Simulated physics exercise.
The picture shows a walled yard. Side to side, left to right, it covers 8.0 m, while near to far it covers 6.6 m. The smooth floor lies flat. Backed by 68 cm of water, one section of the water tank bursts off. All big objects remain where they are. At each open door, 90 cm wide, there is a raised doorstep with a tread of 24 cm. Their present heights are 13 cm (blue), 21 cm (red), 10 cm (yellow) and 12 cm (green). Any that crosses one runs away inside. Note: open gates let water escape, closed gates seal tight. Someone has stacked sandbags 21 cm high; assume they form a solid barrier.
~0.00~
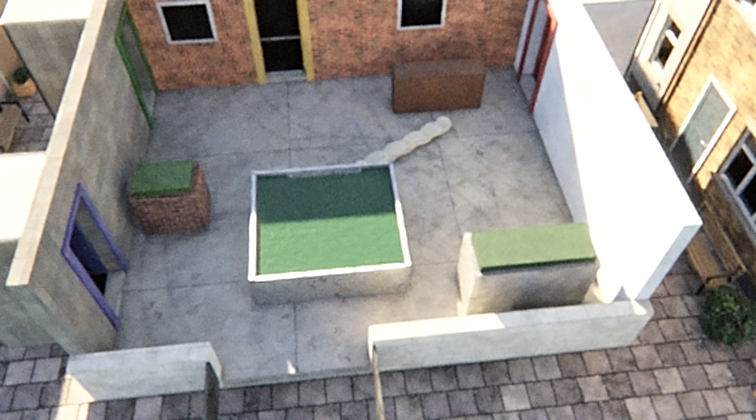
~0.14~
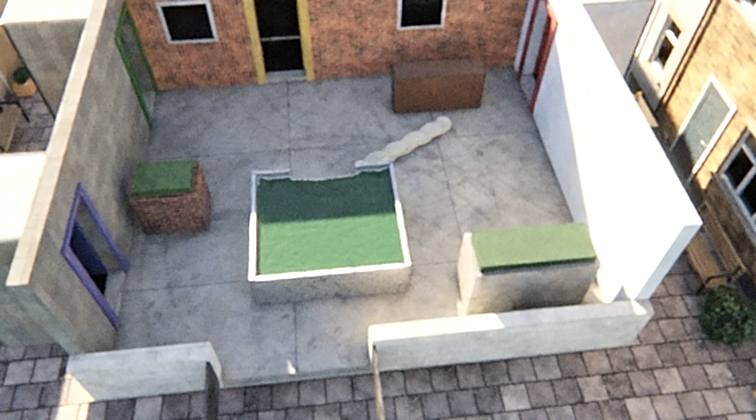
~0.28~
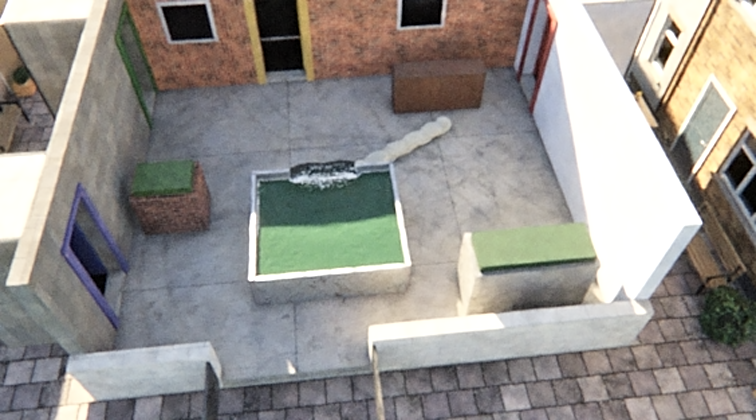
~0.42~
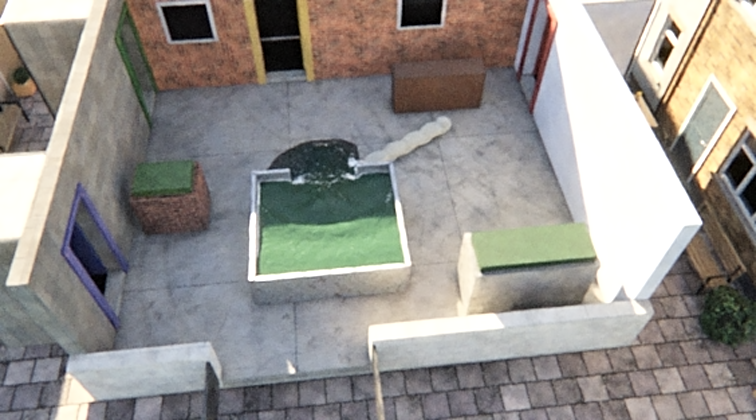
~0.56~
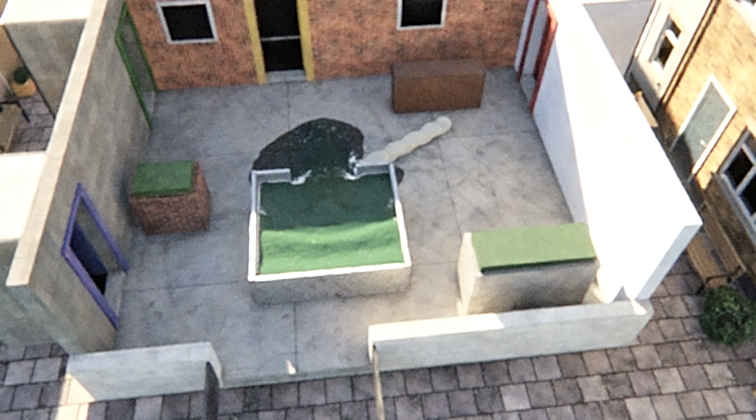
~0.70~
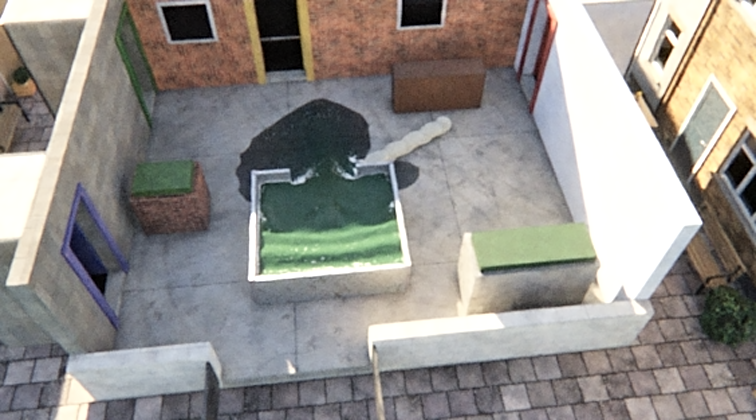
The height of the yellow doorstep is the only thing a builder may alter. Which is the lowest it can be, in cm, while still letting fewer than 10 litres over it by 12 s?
No lower than about 28 cm.
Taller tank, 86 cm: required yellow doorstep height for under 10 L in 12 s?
Something near 36 cm should do.
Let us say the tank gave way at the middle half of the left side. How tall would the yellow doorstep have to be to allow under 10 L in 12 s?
About 6.0 cm.
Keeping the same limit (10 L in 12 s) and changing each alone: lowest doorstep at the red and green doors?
Some 15 cm for red, some 23 cm for green.
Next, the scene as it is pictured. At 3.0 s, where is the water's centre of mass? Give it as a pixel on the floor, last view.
The water is centred around (326, 181) in the last picture's pixels.
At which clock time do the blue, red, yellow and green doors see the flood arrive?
Blue: 5.0 s; red: 2.8 s; yellow: 1.0 s; green: 2.4 s.
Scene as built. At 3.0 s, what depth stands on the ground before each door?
Lab note, depth in cm: Blue 0; red 8; yellow 26; green 23.
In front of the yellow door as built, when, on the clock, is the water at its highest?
2.2 s.
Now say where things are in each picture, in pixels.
The water tank at (327, 219) is whole and still, 68 cm deep; the yellow door at (282, 44) is dry, in the first picture.
Water pours out on the far side and has run 0.3 m, to a hidden place; about 10 cm deep outside, 68 cm at the back, in the second picture.
The gap is on the far side, the front 0.8 m out at (299, 168); the back of the water tank holds 68 cm, in the third picture.
Water pours out on the far side and has run 1.4 m, to (333, 141); about 10 cm deep outside, 68 cm at the back, in the fourth picture.
The gap is on the far side, the front 2.0 m out at (314, 122); the back of the water tank holds 67 cm, in the fifth picture.
The gap is on the far side, the front 2.6 m out at (315, 103); the back of the water tank holds 61 cm; the yellow door at (282, 44), 3.4 m from the gap, is still 1.0 m from the nearest water, in the sixth picture.
After 1.4 s water covers 25 % of the floor, deepest (38 cm) near (322, 188); 20 cm at the yellow door, 20 litres in over its 10 cm doorstep.
After 3.0 s water covers 40 % of the floor, deepest (28 cm) near (156, 99); 26 cm at the yellow door, 204 litres in over its 10 cm doorstep.
After 12.0 s water covers 95 % of the floor, deepest (12 cm) near (514, 74); 8 cm at the yellow door, 355 litres in over its 10 cm doorstep.
At the yellow door as built, the water arrived by 1.1 s and peaked near 31 cm at 2.2 s.
Run again over the same 12 s with other heights there, 46 litres in over 23 cm, 2 litres over 31.5 cm. The limit of 10 litres is kept from about 28 cm up.
